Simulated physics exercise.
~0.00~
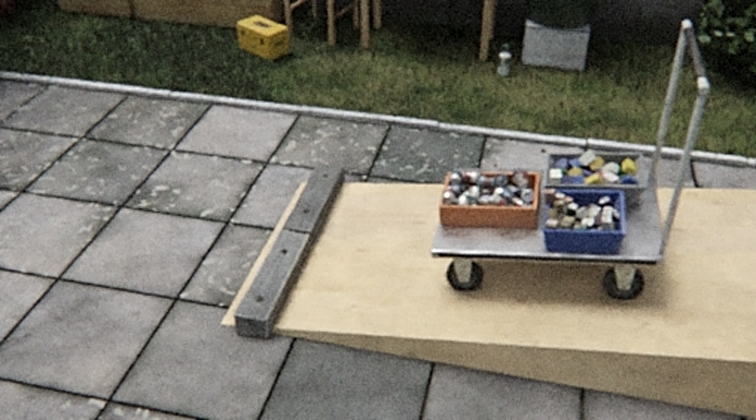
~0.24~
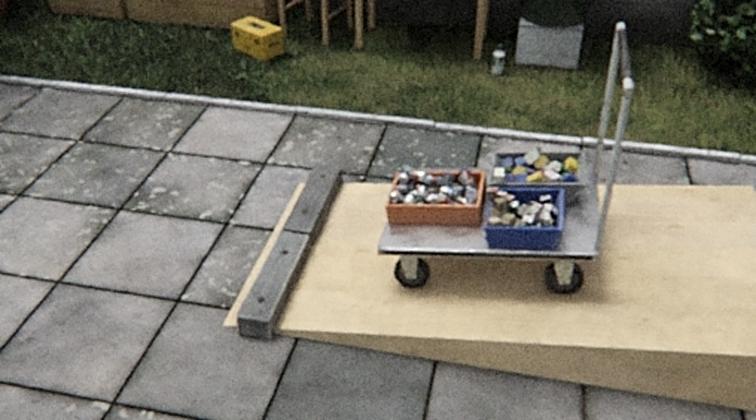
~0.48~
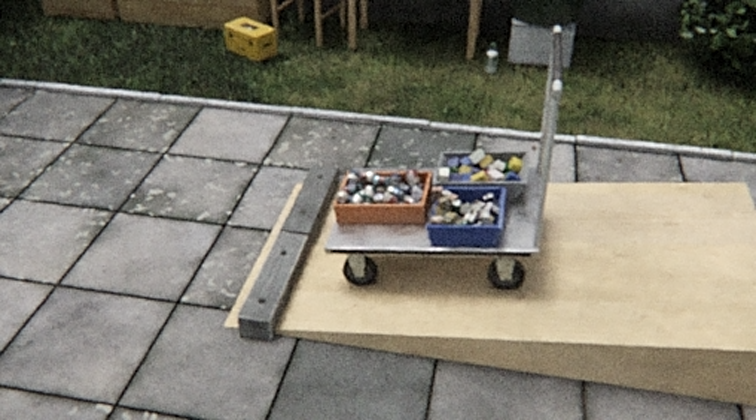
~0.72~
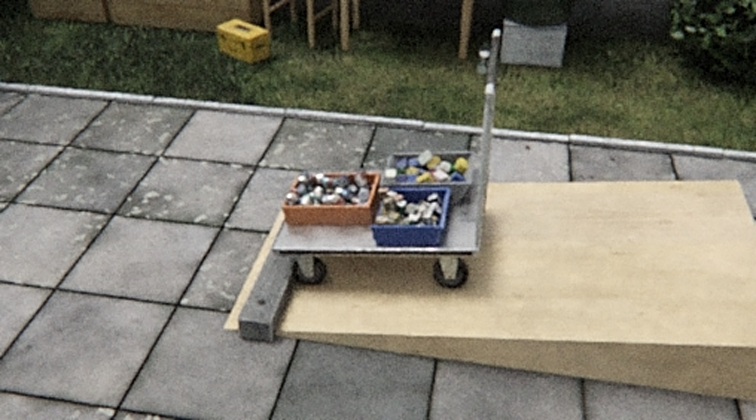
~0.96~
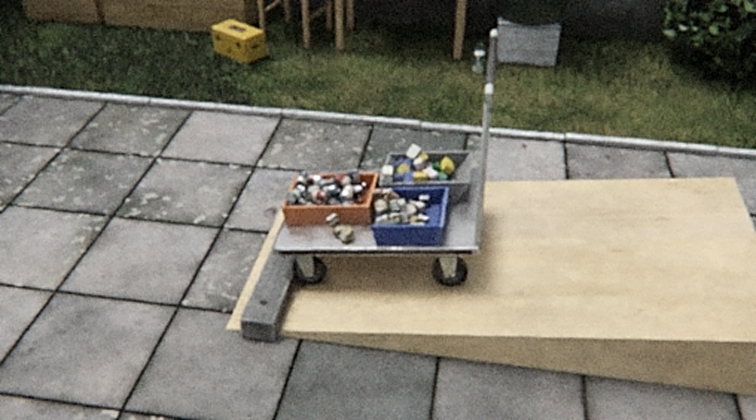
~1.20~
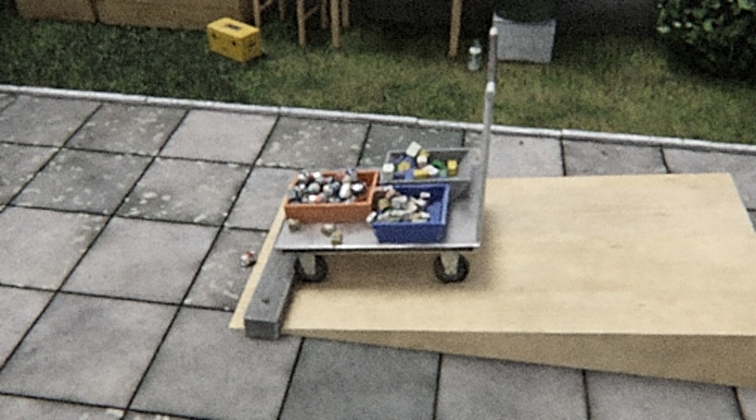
At first, a flat cart with a tall handle rolls left down a wooden ramp laid on grey paving, carrying an orange, a blue and a grey container, each full of small objects. It keeps moving steadily toward the dark wheel stop near the ramp's lower end. Then its front wheels meet the stop and the cart halts there, while the objects inside are jolted and some spill from the containers onto the deck. One small piece leaves the orange container and drops beyond the stop. At the end, the cart rests level against it, with the containers still in place and mostly full.
